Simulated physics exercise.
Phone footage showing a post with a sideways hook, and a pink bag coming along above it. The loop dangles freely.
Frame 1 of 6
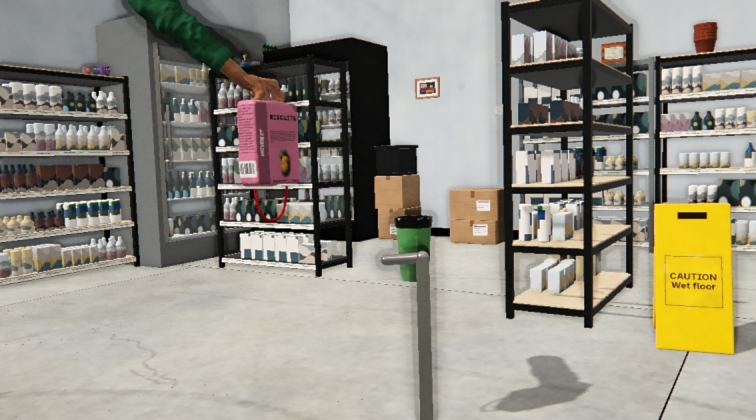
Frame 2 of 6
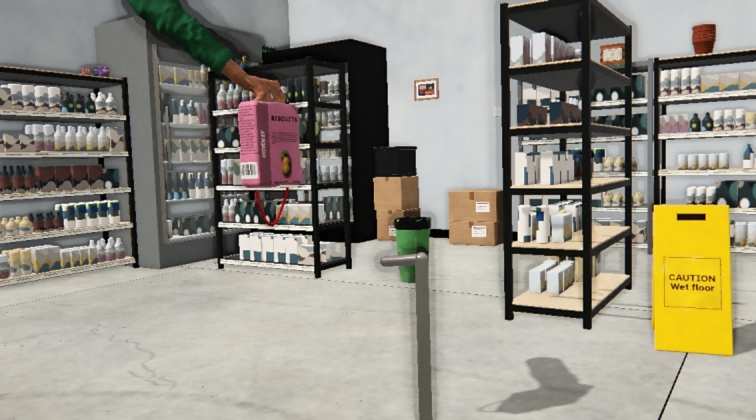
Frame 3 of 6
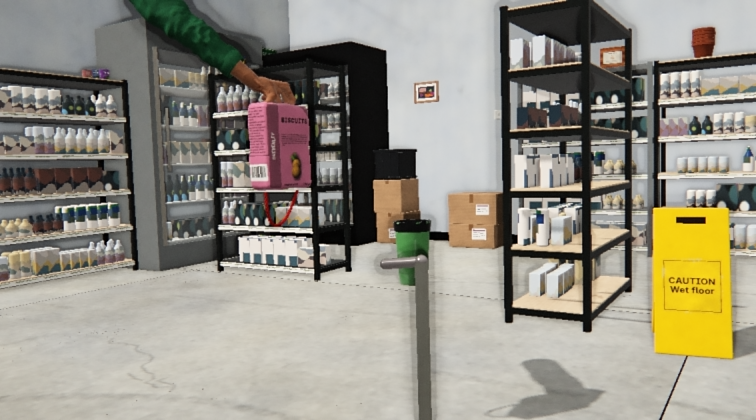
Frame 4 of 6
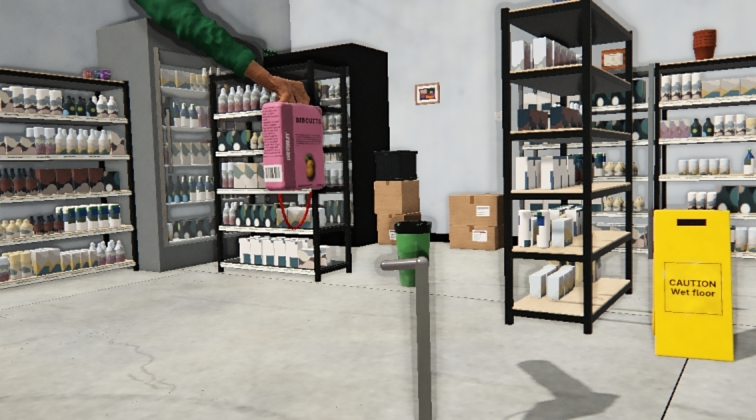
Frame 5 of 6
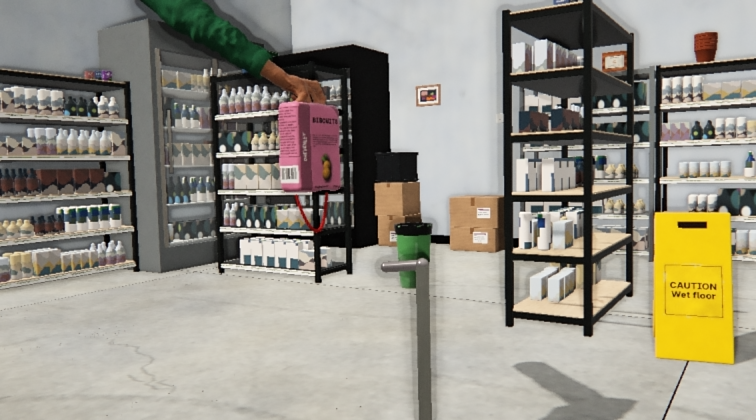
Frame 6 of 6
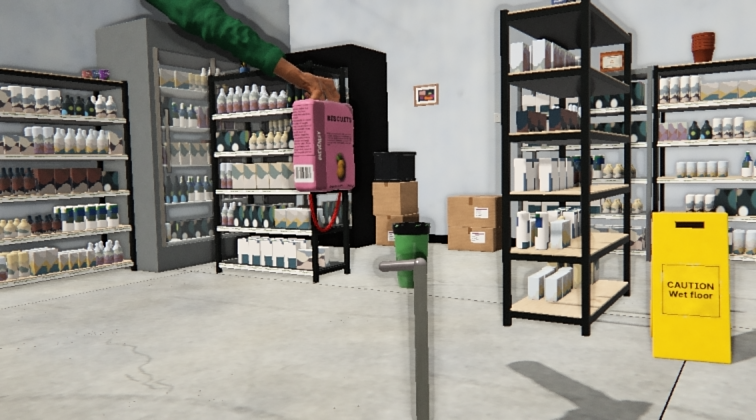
In a storeroom lined with shelves of bottles and boxes, a green-sleeved arm holds a pink bag with a dangling red loop and moves it gradually to the right above a grey post with a sideways hook.
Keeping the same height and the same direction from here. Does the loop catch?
I expect the post will let it through.
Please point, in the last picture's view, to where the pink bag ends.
Centre pixel at rest: (563, 135).
Then, 0.84 s after the last picture, bag over the post near (419, 142).
Then, 1.62 s after the last picture, bag past the post near (525, 137).
At rest, bag past the post near (563, 136). The pink bag goes by freely.
